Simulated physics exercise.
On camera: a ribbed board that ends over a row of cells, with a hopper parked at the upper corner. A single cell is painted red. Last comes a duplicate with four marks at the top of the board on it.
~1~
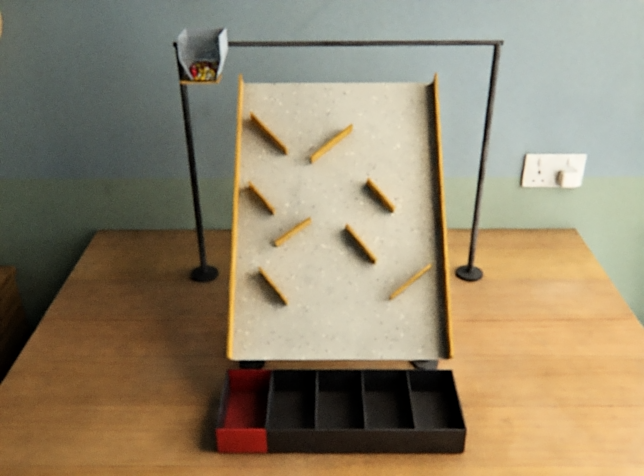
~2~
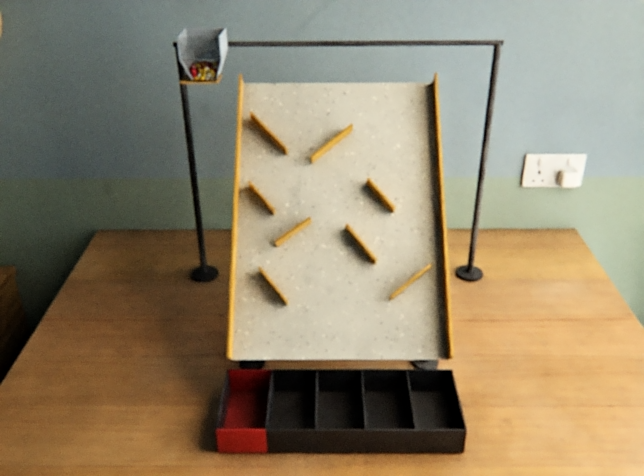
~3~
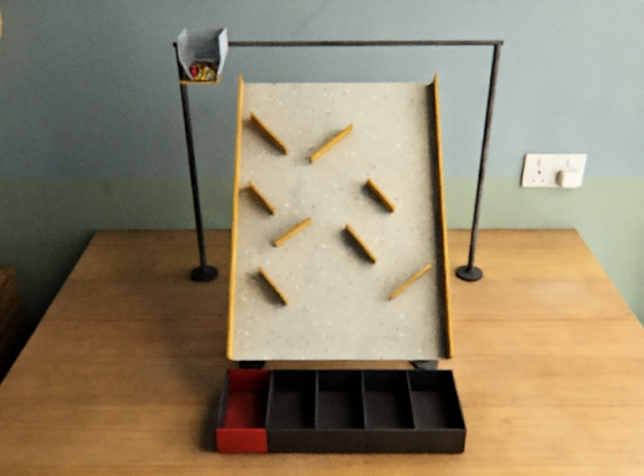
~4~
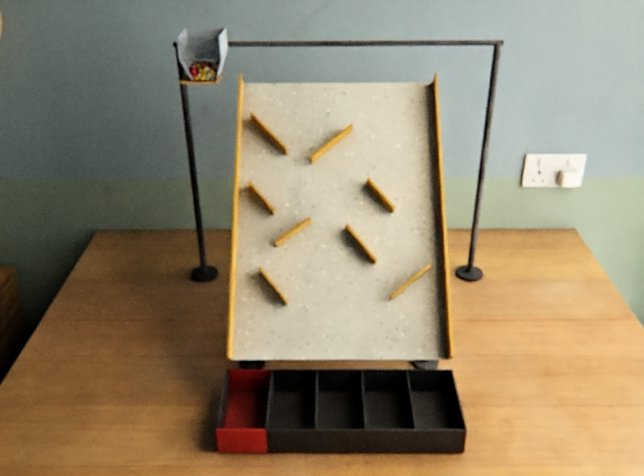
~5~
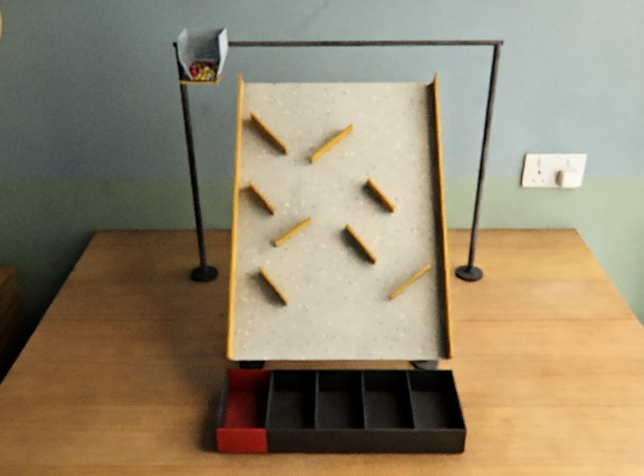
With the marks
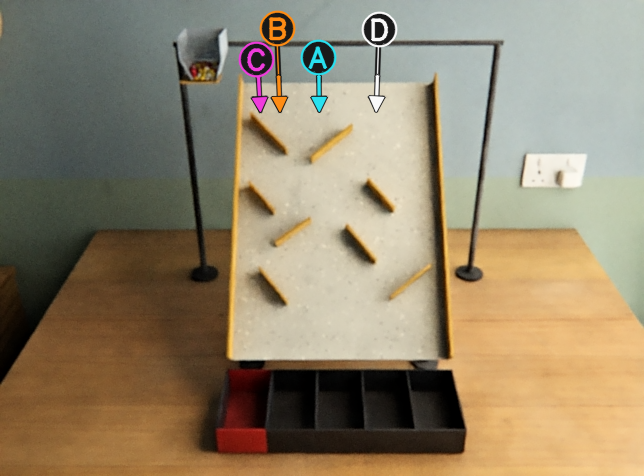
The video shows a tilted speckled board with angled yellow ribs above a row of five compartments, the leftmost one red, while a small hopper holding colourful beads sits at the upper left; nothing visibly moves.
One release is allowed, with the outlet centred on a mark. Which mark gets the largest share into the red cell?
A works best here.
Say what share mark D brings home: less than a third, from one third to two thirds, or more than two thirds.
It is less than a third.
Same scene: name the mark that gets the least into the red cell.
D.
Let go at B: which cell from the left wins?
The first.
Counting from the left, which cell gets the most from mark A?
It is the first one.
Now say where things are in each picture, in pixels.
The first picture shows hopper at (205, 69), round plastic beads, door shut.
The second picture shows ribs (250, 112) to (286, 148), (311, 157) to (352, 124), (249, 181) to (274, 209).
The third picture shows ribs (368, 178) to (395, 208), (275, 242) to (311, 217), (346, 224) to (376, 260).
The fourth picture shows ribs (259, 267) to (287, 302), (391, 297) to (431, 264).
The fifth picture shows red cell at (242, 439), number 1 of 5 from the left.
On the marked copy, mark A meets the board at (319, 106); mark B meets the board at (279, 106); mark C meets the board at (260, 106); mark D meets the board at (376, 106).
For mark A, most in the red cell, about a quarter in other cells, a stray few outside the box.
For mark B, about half in the red cell, about a third in other cells, a small part outside the box.
For mark C, about a quarter in the red cell, about half in other cells, a stray few held on the board, about a quarter outside the box.
For mark D, a stray few in the red cell, most in other cells, a small part outside the box.
